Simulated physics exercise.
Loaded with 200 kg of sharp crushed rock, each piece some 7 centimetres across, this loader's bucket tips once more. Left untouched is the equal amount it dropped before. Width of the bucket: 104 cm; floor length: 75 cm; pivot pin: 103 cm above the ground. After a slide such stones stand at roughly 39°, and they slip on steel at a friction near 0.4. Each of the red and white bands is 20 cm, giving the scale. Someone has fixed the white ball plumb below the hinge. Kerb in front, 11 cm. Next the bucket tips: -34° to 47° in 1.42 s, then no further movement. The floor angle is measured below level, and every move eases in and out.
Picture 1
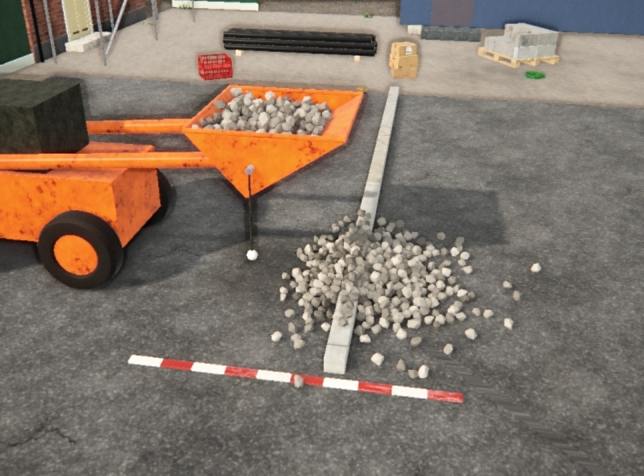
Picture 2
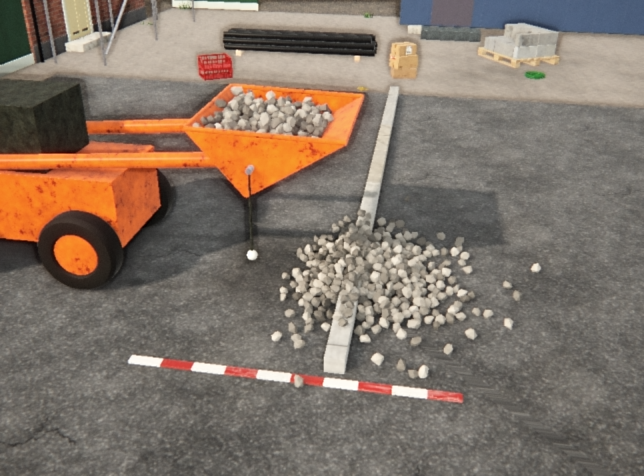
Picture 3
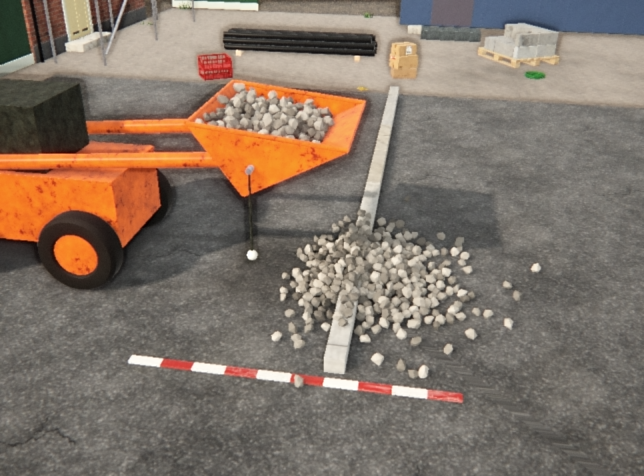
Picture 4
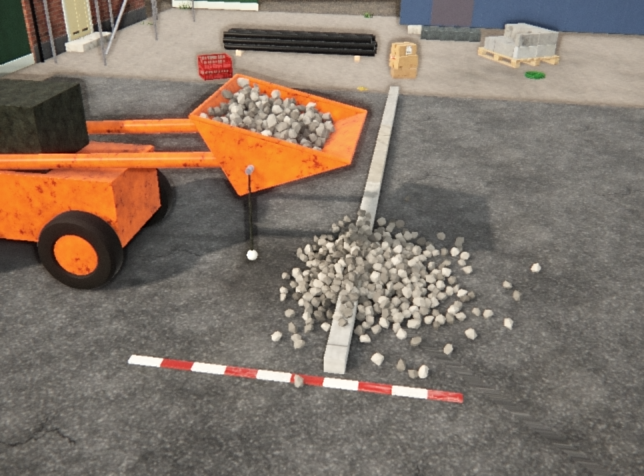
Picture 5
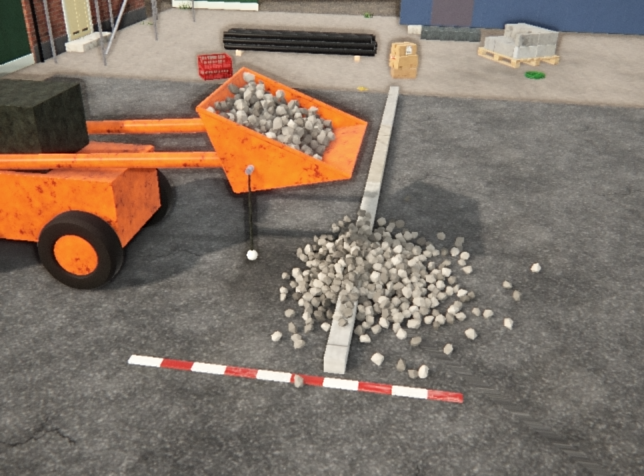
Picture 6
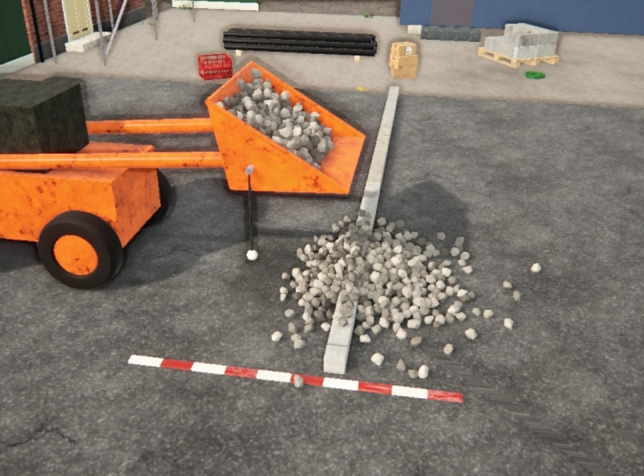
An orange loader held a bucket full of grey stones beside a loose pile lying across a kerb, then its bucket slowly tilted forward, the front edge dipping while the stones stayed inside.
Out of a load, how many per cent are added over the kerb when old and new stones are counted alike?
Around 34 per cent.
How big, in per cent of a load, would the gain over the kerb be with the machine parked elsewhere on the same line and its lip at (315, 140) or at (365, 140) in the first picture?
First place: Roughly 5 %; second place: Roughly 60 %.
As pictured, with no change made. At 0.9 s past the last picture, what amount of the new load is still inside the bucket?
About 30 per cent is held.
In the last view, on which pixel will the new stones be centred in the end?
(342, 260).
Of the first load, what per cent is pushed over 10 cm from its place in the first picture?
Near 5 per cent, I reckon.
Then, 0.5 s after the last picture the floor is at 34°; in per cent of one load, 100 in the bucket, 41 on this side of the kerb, 59 over the kerb; the foremost stones are at (497, 295).
Then, 0.9 s after the last picture the floor is at 47°; in per cent of one load, 32 in the bucket, 102 on this side of the kerb, 66 over the kerb; the foremost stones are at (497, 295).
Then, 1.3 s after the last picture the floor is at 47°; in per cent of one load, 0 in the bucket, 110 on this side of the kerb, 90 over the kerb; the foremost stones are at (497, 295).
Then, 3.7 s after the last picture the floor is at 47°; in per cent of one load, 0 in the bucket, 107 on this side of the kerb, 93 over the kerb; the foremost stones are at (509, 296). Net gain over the kerb, 34.
